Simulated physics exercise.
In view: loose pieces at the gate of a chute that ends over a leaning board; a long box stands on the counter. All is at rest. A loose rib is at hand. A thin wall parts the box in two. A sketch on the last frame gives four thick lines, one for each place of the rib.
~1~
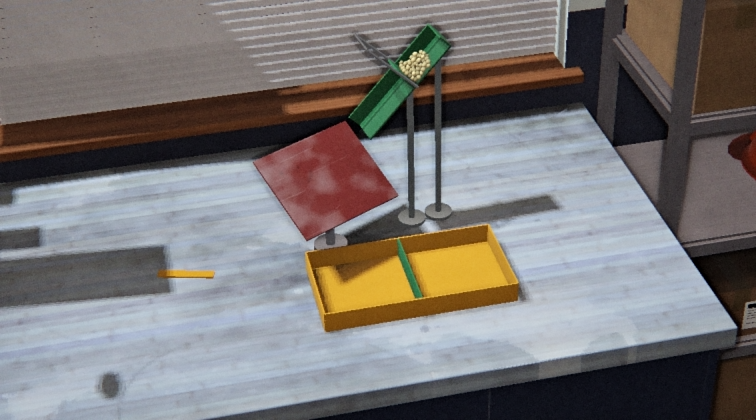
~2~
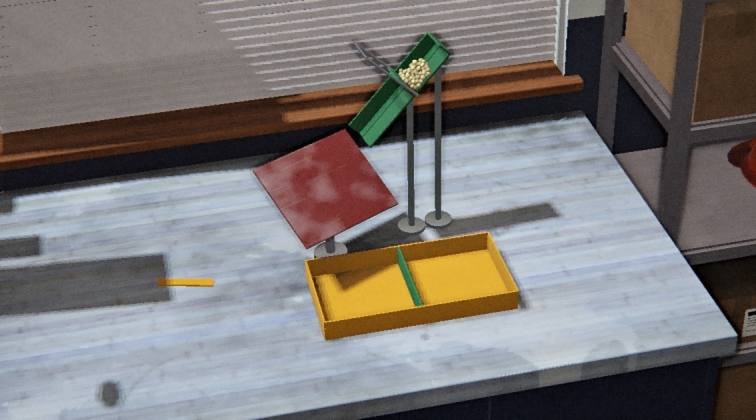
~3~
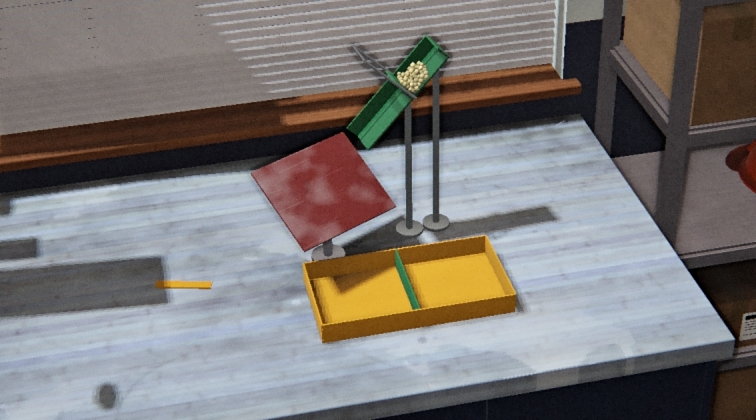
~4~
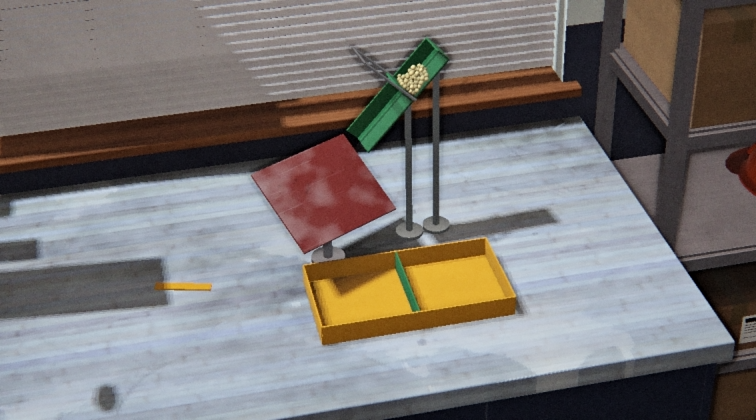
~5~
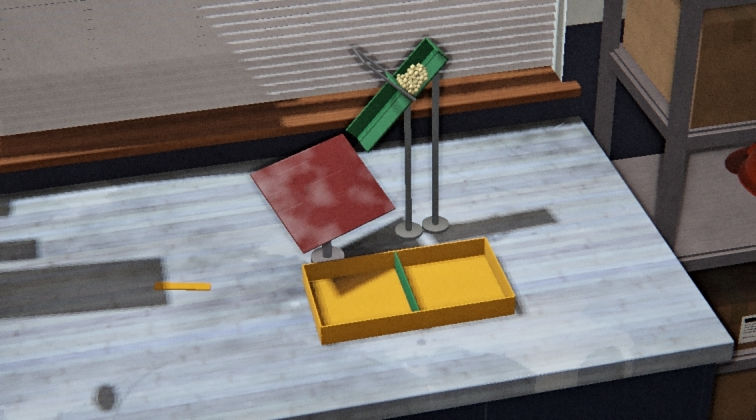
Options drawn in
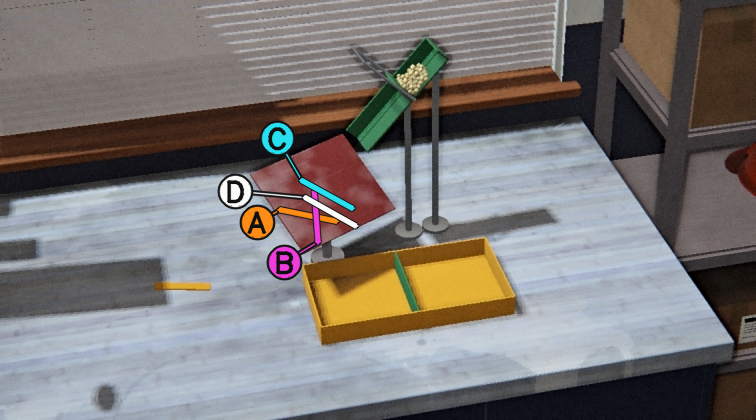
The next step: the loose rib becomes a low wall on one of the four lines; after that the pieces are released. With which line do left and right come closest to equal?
C is best.
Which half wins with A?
The left half.
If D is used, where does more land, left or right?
More lands on the left.
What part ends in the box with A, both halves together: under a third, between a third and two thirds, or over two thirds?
It is over two thirds.
On the marked copy, line A from (280, 209) to (336, 221); line B from (314, 191) to (318, 241); line C from (301, 180) to (352, 208); line D from (305, 197) to (355, 225).
If A is chosen, of what is caught, all but a few in the left half, only a few in the right.
If B is chosen, of what is caught, all but a few in the left half, only a few in the right.
If C is chosen, of what is caught, close to half in the left half, close to half in the right.
If D is chosen, of what is caught, the bulk in the left half, a small share in the right.
